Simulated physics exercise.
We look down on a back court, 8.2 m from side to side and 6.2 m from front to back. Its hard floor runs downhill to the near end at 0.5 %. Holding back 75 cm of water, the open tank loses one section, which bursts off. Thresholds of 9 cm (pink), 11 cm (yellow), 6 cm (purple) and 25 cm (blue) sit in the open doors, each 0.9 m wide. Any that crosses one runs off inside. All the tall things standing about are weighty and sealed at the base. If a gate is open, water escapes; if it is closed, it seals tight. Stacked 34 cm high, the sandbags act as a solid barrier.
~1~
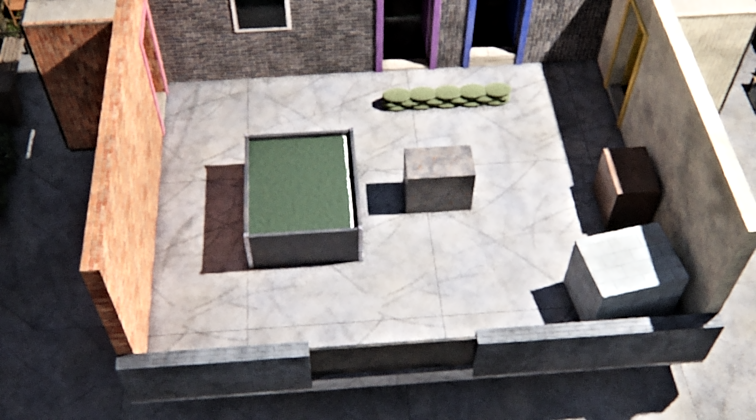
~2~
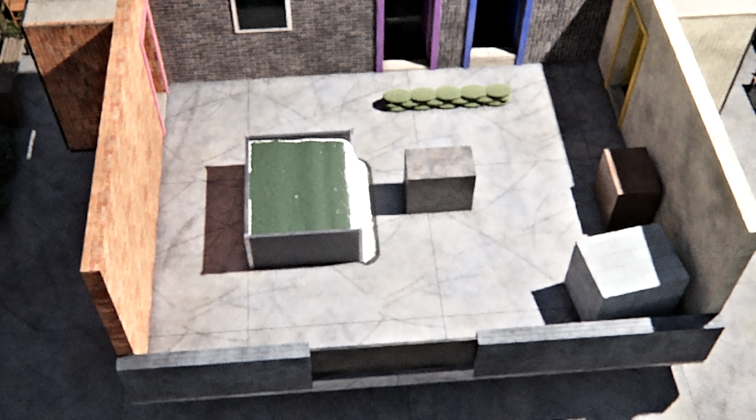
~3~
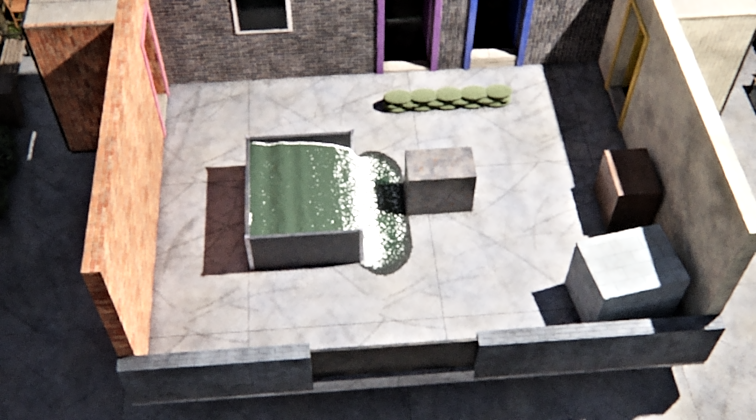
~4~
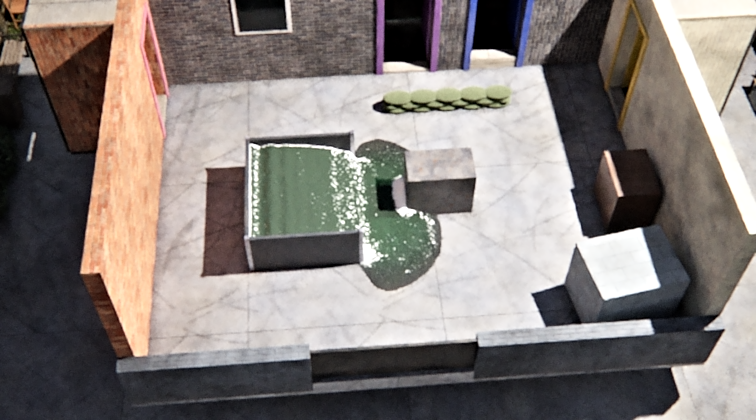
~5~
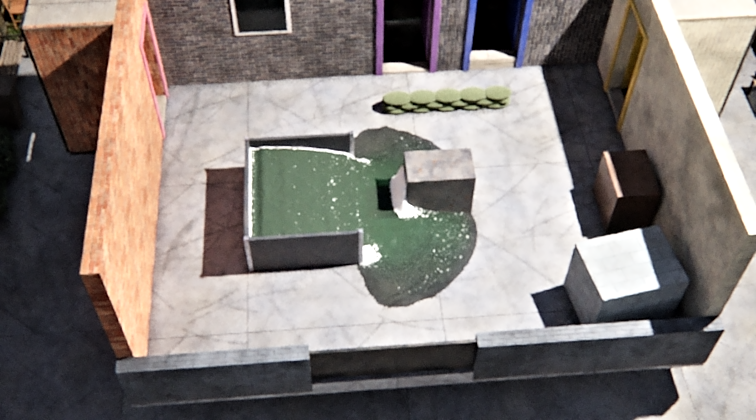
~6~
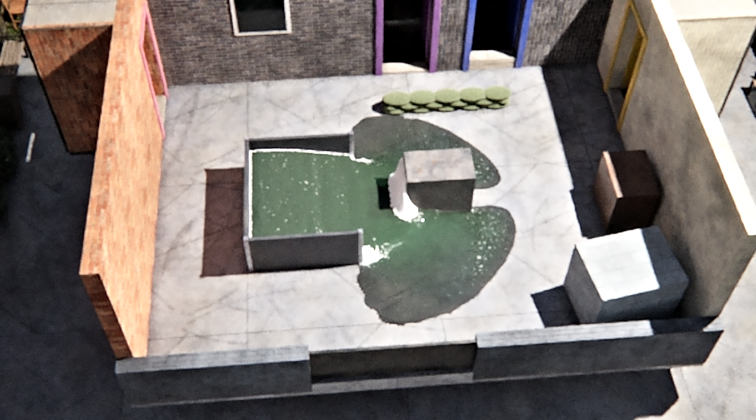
A paved back court, enclosed by an orange brick wall on the left, a pale wall on the right and a low grey wall in front, is seen from high above. An open grey tank of green water stands left of a concrete block, with green sandbags and purple and blue doorways behind. The tank's right side gives way, and foaming water pours out, wraps around the block and spreads rightward in two widening lobes, while the camera stays still.
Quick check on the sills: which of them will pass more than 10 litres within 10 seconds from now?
My prediction: The pink door will most likely respect the limit; the yellow door will most likely bust the limit; the purple door will most likely respect the limit; the blue door will most likely respect the limit.
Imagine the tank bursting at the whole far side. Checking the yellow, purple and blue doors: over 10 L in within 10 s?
In that case, yellow door: More than that, purple door: More than that, blue door: Less than that.
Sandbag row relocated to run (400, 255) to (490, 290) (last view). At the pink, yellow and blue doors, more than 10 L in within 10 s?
Then the pink door is fine, the yellow door is too much, and the blue door is fine.
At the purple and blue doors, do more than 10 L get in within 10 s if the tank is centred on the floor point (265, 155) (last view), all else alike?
Result - purple door exceeds it, blue door does not exceed it.
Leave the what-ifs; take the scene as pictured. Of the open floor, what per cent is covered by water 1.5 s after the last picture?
Close to 50 in a hundred.
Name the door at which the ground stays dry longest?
That would be the pink door, last of all.
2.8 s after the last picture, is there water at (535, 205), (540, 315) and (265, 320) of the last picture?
Respectively: Got hit, got hit, was missed.
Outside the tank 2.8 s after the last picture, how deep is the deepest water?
Max around 30 cm.
Then, 0.7 s after the last picture water covers 40 % of the floor and is deepest (45 cm) near (394, 202); pink door not reached, yellow door not reached, purple door not reached, blue door not reached.
Then, 1.5 s after the last picture water covers 50 % of the floor and is deepest (37 cm) near (576, 340); pink door not reached, yellow door 20 cm at the sill, 5 L in, purple door not reached, blue door not reached.
Then, 2.8 s after the last picture water covers 55 % of the floor and is deepest (30 cm) near (661, 344); pink door not reached, yellow door 18 cm at the sill, 65 L in, purple door 3 cm at the sill, 0 L in, blue door not reached.
Then, 5.3 s after the last picture water covers 70 % of the floor and is deepest (14 cm) near (476, 188); pink door 3 cm at the sill, 0 L in, yellow door 9 cm at the sill, 81 L in, purple door 8 cm at the sill, 0 L in, blue door 5 cm at the sill, 0 L in.
Then, 9.3 s after the last picture water covers 95 % of the floor and is deepest (10 cm) near (145, 381); pink door 7 cm at the sill, 0 L in, yellow door 8 cm at the sill, 81 L in, purple door 6 cm at the sill, 3 L in, blue door 4 cm at the sill, 0 L in.
